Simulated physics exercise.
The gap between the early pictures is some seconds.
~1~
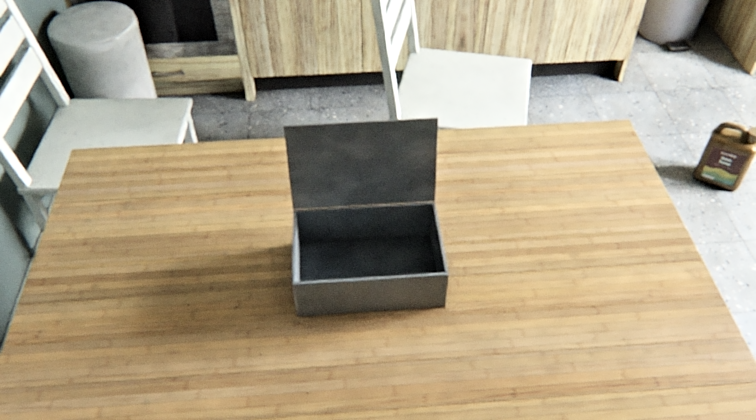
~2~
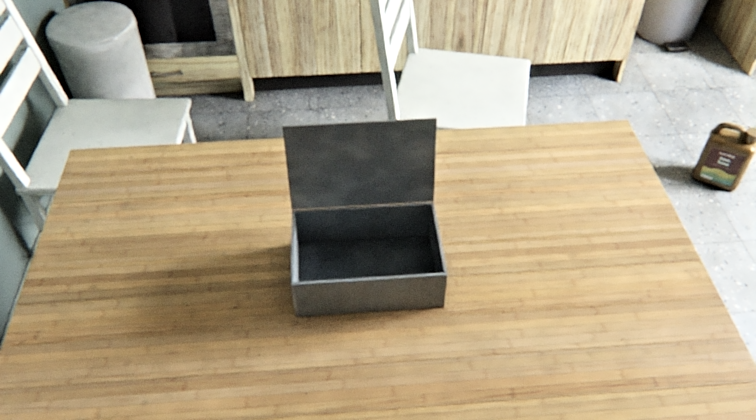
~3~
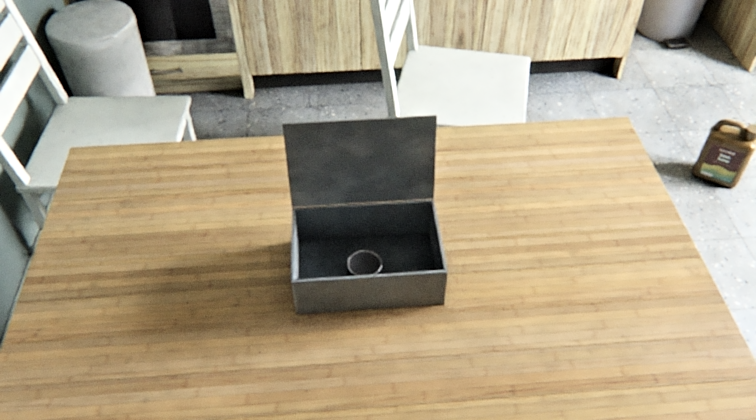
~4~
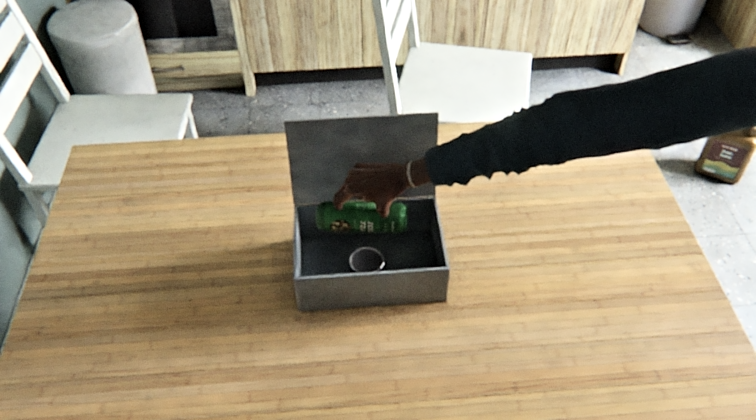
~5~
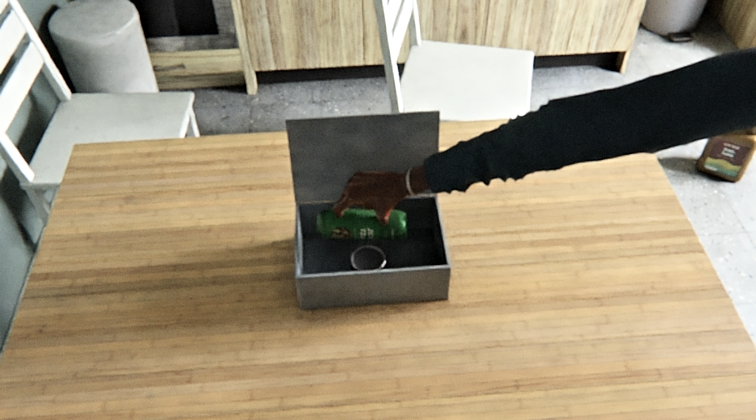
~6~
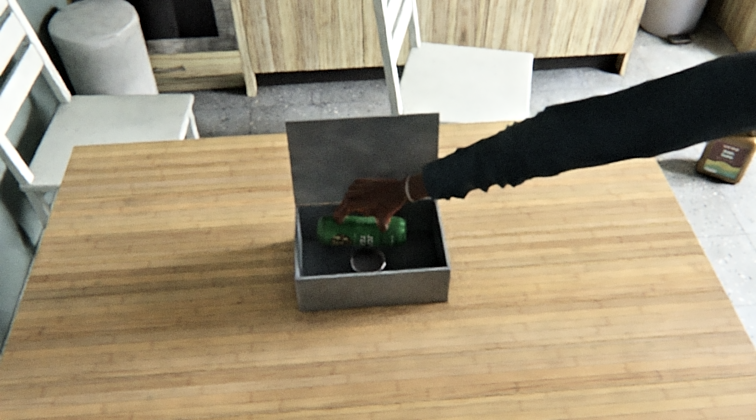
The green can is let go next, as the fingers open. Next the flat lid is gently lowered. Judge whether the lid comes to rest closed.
Drops home.
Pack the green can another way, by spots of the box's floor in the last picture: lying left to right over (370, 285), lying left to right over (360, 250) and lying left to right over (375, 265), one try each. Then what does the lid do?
So: First open, second shut tight, third shut tight.
Then, 0.90 s later than the last frame, lid starting down; green can moved about its own width near (364, 239).
Then, 1.60 s later than the last frame, lid 58° above the rim; green can moved about its own width near (364, 241).
Then, 2.00 s later than the last frame, lid 22° above the rim; green can moved about its own width near (364, 242).
When it is over, lid shut; moved from the start, green can; black tin as before. End places, in pixels of the last picture, green can near (364, 242).
